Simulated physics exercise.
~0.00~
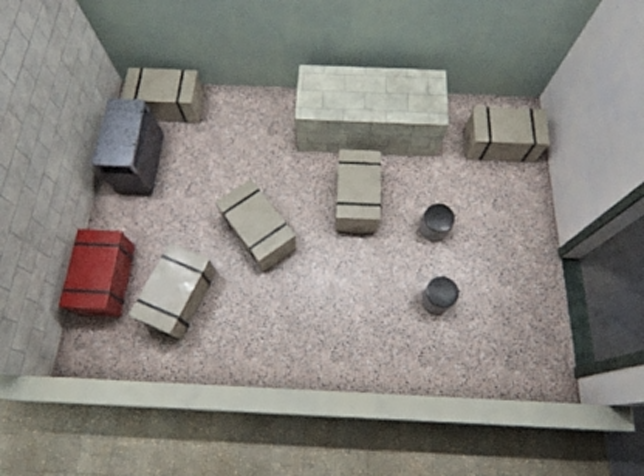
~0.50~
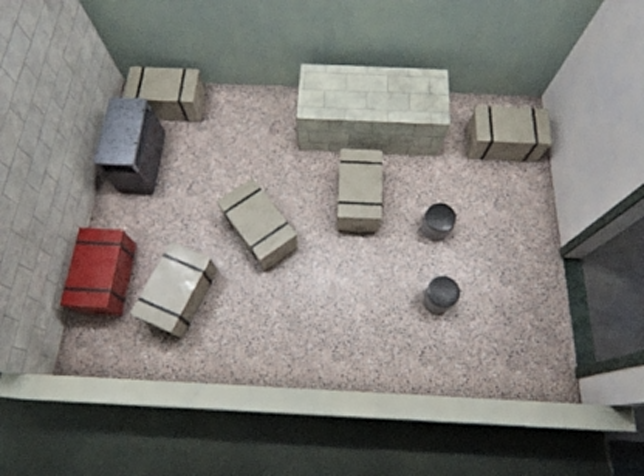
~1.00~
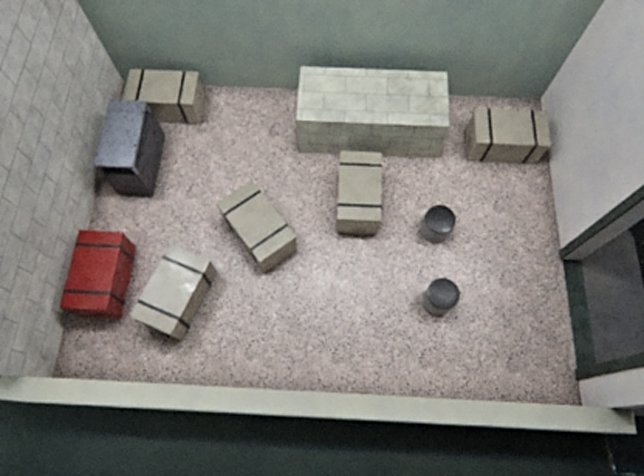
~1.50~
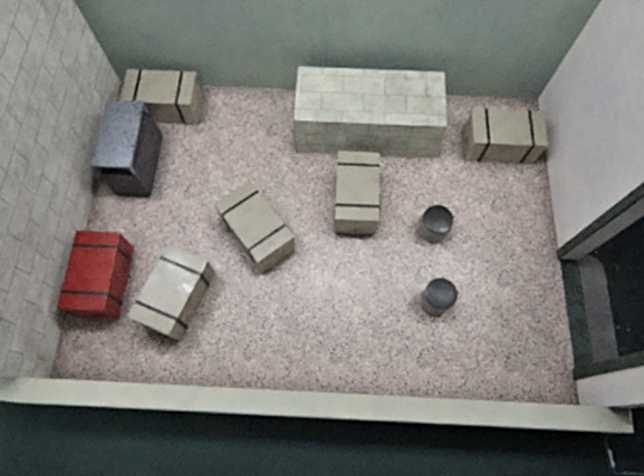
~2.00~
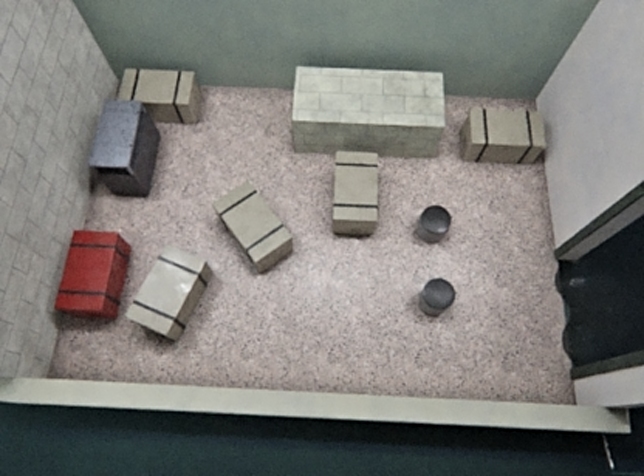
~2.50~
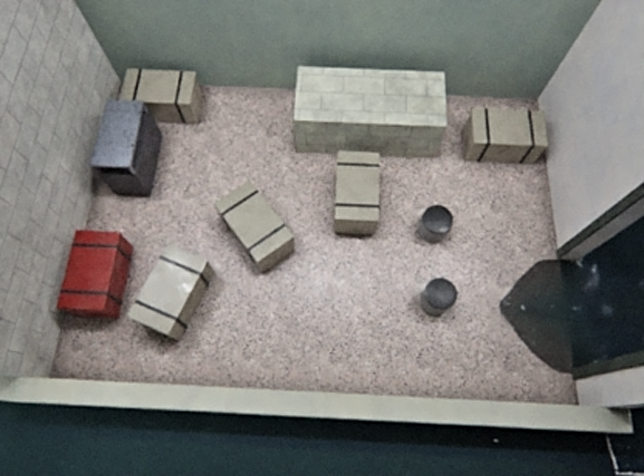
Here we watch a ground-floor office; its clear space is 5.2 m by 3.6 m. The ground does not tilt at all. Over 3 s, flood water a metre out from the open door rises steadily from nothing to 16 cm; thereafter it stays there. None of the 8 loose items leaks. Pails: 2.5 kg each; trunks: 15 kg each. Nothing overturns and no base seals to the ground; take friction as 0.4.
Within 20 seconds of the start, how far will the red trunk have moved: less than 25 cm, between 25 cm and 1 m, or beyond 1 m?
It winds up a bit off.
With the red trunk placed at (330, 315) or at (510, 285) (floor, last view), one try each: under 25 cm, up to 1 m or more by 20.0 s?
Results in order: It ends up well away; it ends up well away.
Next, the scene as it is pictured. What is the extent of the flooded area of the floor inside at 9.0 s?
Some 16 m2 of it.
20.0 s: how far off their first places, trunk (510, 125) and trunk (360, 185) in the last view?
Respectively 150 and 150 cm.
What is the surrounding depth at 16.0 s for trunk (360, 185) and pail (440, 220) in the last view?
Depths: Near 11 cm, then near 10 cm.
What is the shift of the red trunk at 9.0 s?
Around 30 cm from the start by that time.
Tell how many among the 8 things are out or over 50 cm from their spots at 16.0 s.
I get 6.
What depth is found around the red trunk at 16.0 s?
I'd say around 11 cm.
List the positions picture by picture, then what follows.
In the first picture, the red trunk at (91, 268), on the bottom; 0.0 m2 under water; 0 of 8 have shifted.
In the second picture, the red trunk at (93, 266), on the bottom; water covers 0.0 m2; 0 of 8 have shifted.
In the third picture, the red trunk at (92, 269) rests on the ground; water covers 0.0 m2; 0 of 8 have shifted.
In the fourth picture, the red trunk at (90, 269), on the bottom; water covers 0.0 m2; 0 of 8 have shifted.
In the fifth picture, the red trunk at (87, 269) rests on the ground; 0.0 m2 under water; 0 of 8 have shifted.
In the sixth picture, the red trunk at (89, 269), on the bottom; water covers 0.5 m2; 0 of 8 have shifted.
After 4.0 s the red trunk is near (89, 269), 0.0 m from its start, aground; 0 afloat.
After 9.0 s the red trunk is near (87, 241), 0.3 m from its start, afloat; 4 afloat.
After 16.0 s the red trunk is near (87, 209), 0.6 m from its start, afloat; 8 afloat.
After 20.0 s the red trunk is near (87, 209), 0.6 m from its start, afloat; 8 afloat.
